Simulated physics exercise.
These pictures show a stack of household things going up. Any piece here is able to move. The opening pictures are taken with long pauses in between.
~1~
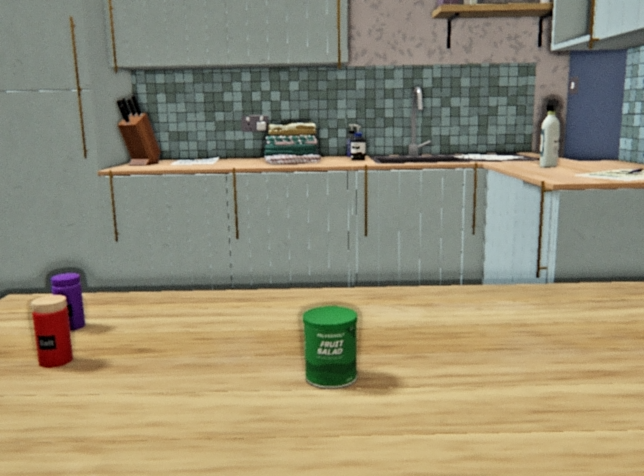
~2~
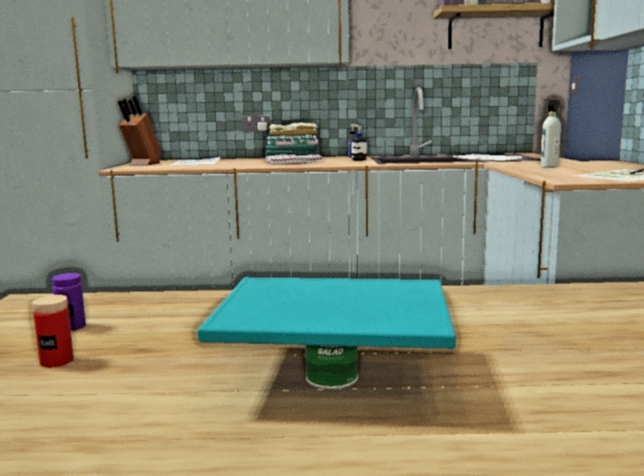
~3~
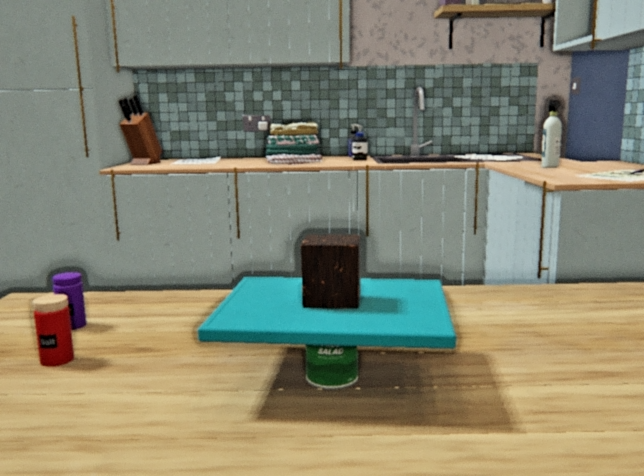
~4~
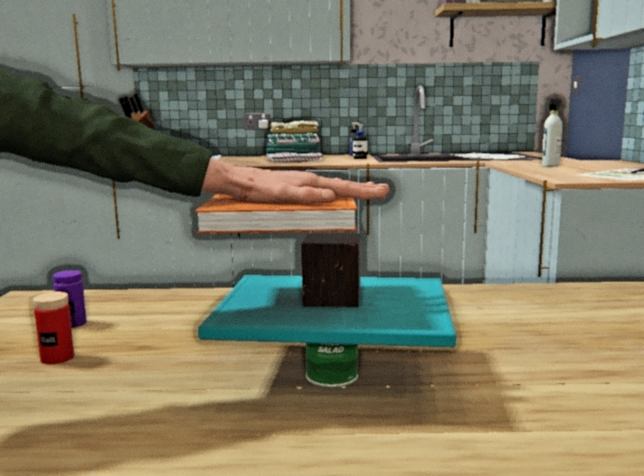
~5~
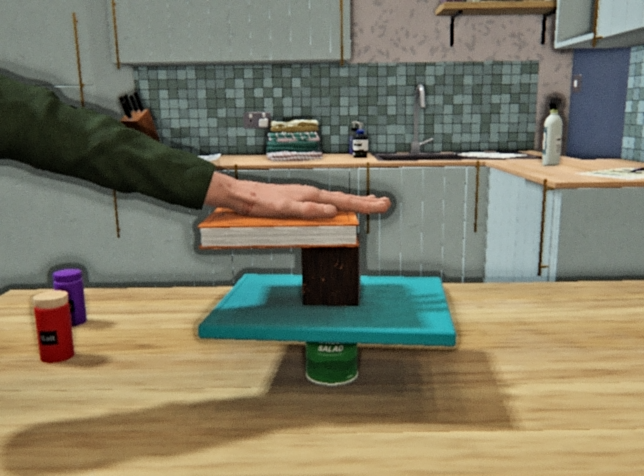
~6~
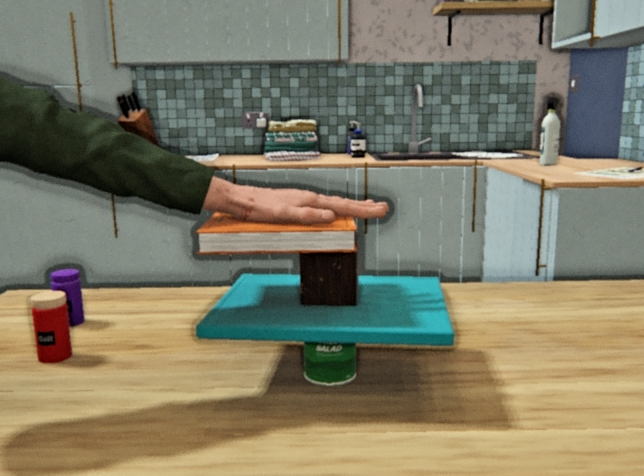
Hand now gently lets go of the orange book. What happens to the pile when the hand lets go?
Something falls.
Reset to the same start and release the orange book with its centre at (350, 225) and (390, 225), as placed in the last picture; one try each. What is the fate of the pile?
So the first time it does not fall and the second time it goes over.
Then, 0.40 s after the last picture, orange book now fallen; black block tipped 6° from how it was; turquoise tray tipped 6° from how it was.
Then, 0.80 s after the last picture, orange book tipped 44° from how it was near (276, 250).
Then, 1.50 s after the last picture, orange book tipped 43° from how it was near (279, 249).
At rest, tipped over in the pile, orange book; the other 5 in place. Seen from the same camera at the end, orange book near (282, 248). The pile gives way.
